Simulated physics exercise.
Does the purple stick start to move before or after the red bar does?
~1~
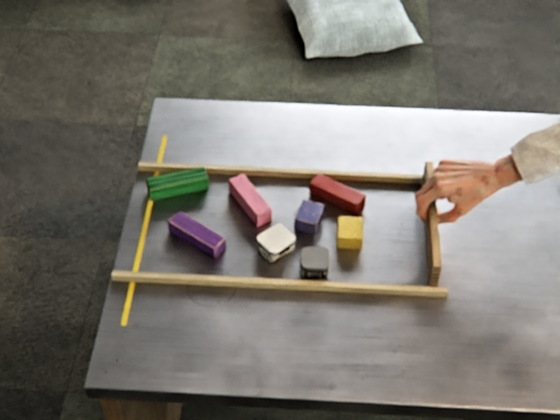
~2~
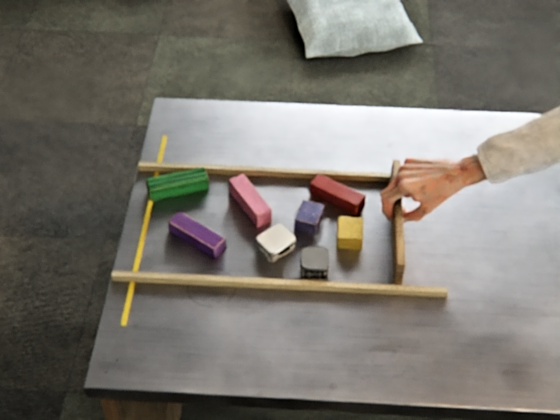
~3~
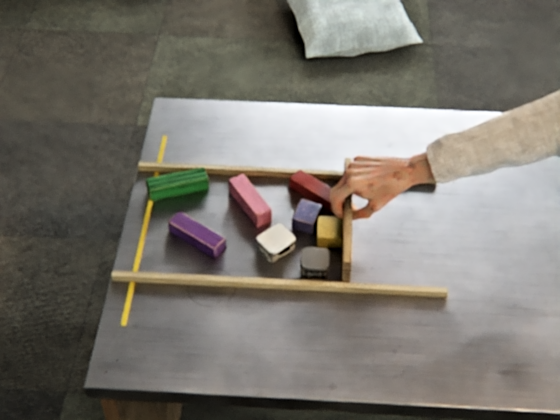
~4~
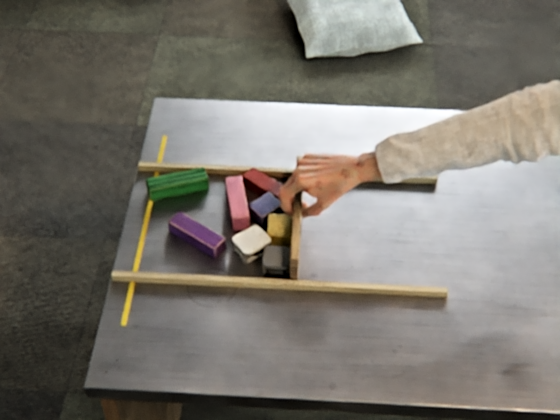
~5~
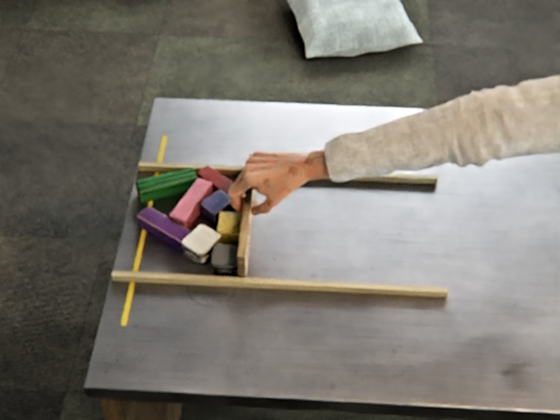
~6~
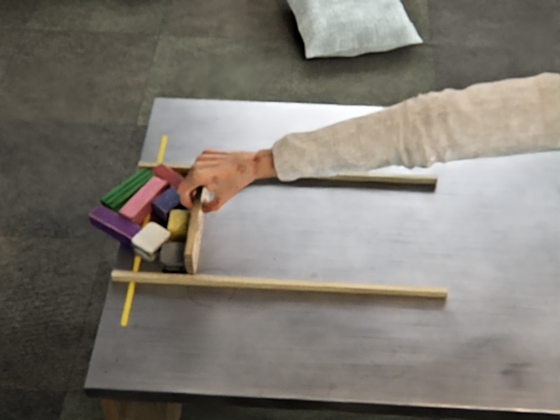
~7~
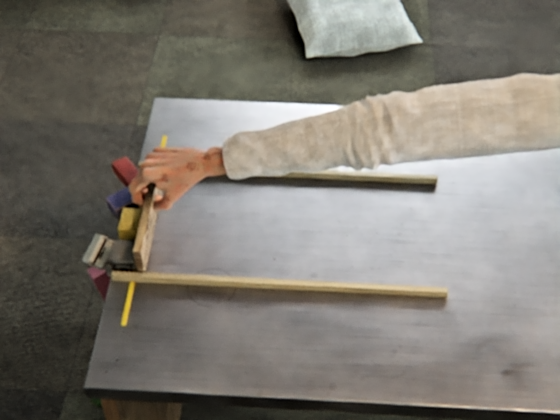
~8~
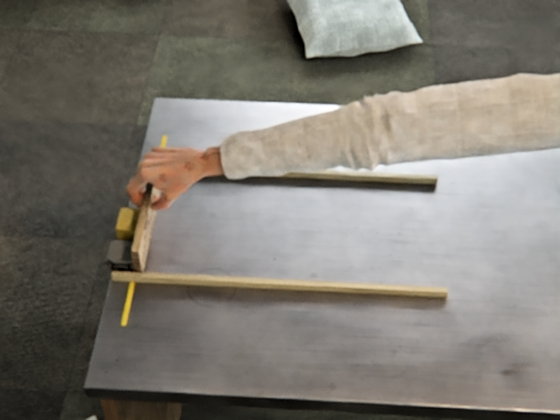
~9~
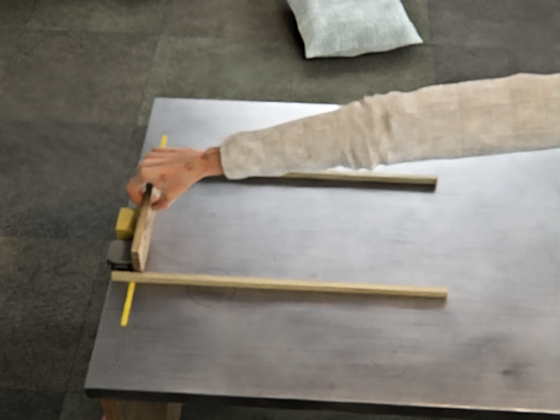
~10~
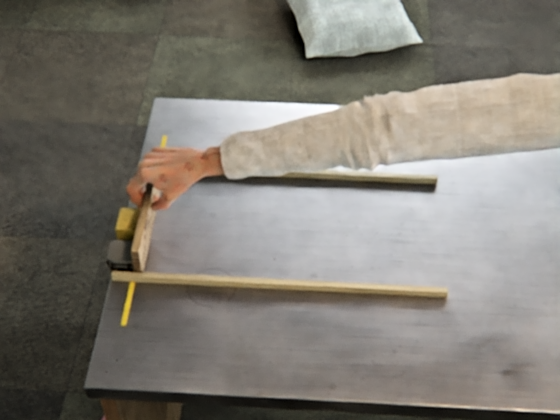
The purple stick starts to move after the red bar, which is already being pushed left while the purple stick is still lying in its place.
